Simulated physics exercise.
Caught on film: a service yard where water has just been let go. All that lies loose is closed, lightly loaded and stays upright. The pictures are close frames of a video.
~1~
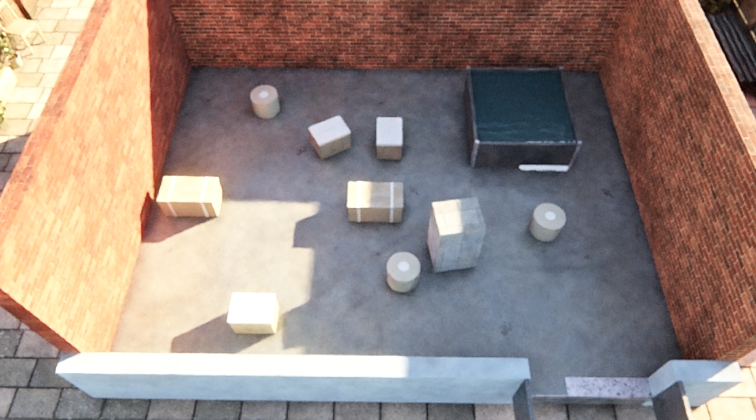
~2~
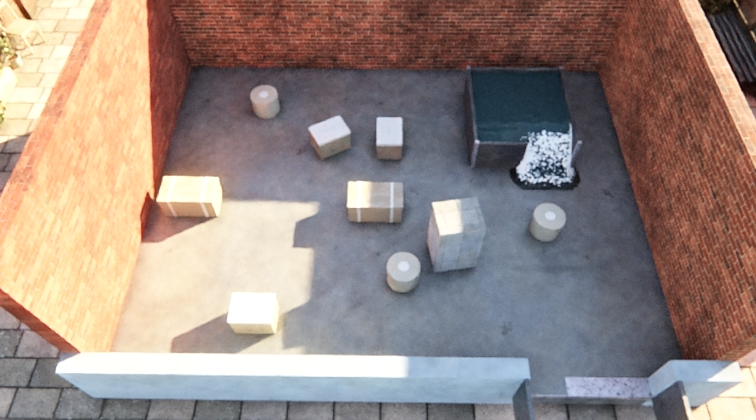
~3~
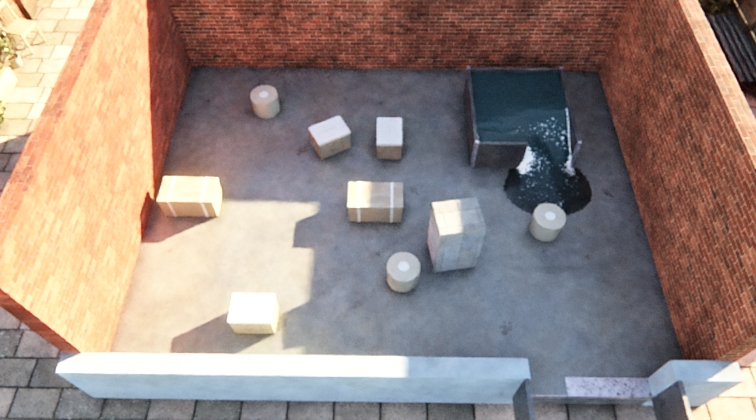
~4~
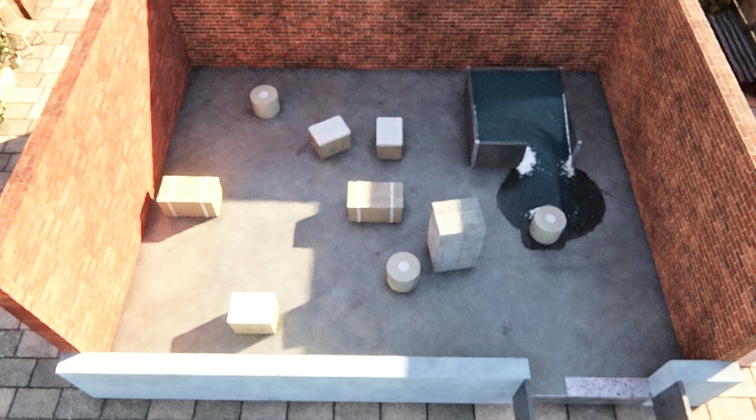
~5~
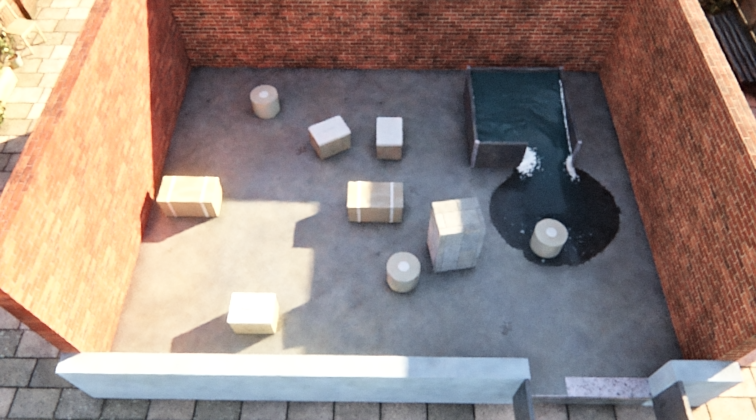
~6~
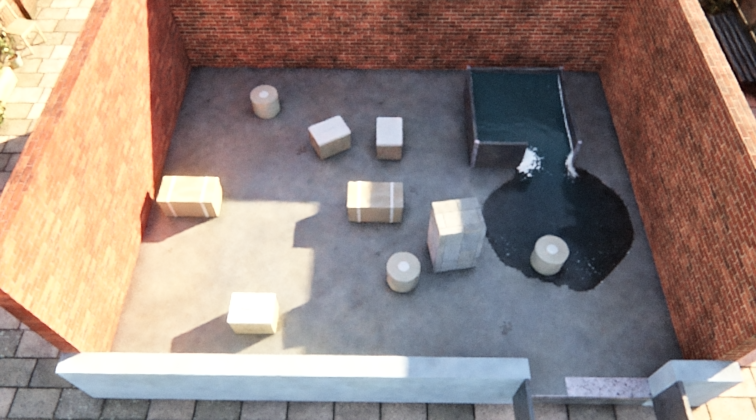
Dark water pours from an opened tank at the upper right of a brick-walled yard, seen from high above by a still camera. Pale boxes, a tall grey block and cream tubs stand about the grey floor, sunlit at left. The water gushes out white, spreads into a widening dark pool, surrounds the right-hand tub and nudges it slightly toward the front.
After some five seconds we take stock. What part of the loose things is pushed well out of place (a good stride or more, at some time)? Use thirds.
Share: Less than a third.
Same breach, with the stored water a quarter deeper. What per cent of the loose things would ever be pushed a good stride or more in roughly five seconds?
Roughly 10 per cent.
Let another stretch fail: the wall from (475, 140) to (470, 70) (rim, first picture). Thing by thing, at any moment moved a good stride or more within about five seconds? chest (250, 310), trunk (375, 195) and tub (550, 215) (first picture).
As listed: Not that far, yes, no.
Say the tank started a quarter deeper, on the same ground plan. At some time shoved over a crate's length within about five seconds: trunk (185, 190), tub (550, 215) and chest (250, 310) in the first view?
One after the other: Less than that, yes, not that far.
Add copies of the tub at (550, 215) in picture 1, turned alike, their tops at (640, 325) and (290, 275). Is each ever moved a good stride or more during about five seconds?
As listed: Yes, not that far.
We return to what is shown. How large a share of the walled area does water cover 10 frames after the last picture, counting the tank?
I make it 30 per cent.
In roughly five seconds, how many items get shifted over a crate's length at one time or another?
I count 1.
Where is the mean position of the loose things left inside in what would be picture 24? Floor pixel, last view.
At about (317, 196).
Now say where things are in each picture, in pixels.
In the first frame, a tub at (550, 216) rests on the ground; a tub at (403, 267) rests on the ground; 0 of 8 have shifted.
In the second frame, a tub at (550, 216), on the bottom; a tub at (403, 267), on the bottom; 0 of 8 have shifted.
In the third frame, a tub at (550, 216), on the bottom; a tub at (403, 267), on the bottom; 0 of 8 have shifted.
In the fourth frame, a tub at (550, 219), on the bottom, close to its start; a tub at (403, 267) rests on the ground; 0 of 8 have shifted.
In the fifth frame, a tub at (551, 233), on the bottom, close to its start; a tub at (403, 267) rests on the ground; 1 of 8 have shifted.
In the sixth frame, a tub at (552, 250) rests on the ground, a stride from its start; a tub at (403, 267) rests on the ground; 1 of 8 have shifted.
A moment on, 1 of 8 are well off their spots; 0 afloat.
Next, 1 of 8 are well off their spots; 0 afloat.
Later, 1 of 8 are well off their spots; 0 afloat.
In the end, 1 of 8 are well off their spots, and 1 have been at some point; 0 afloat.
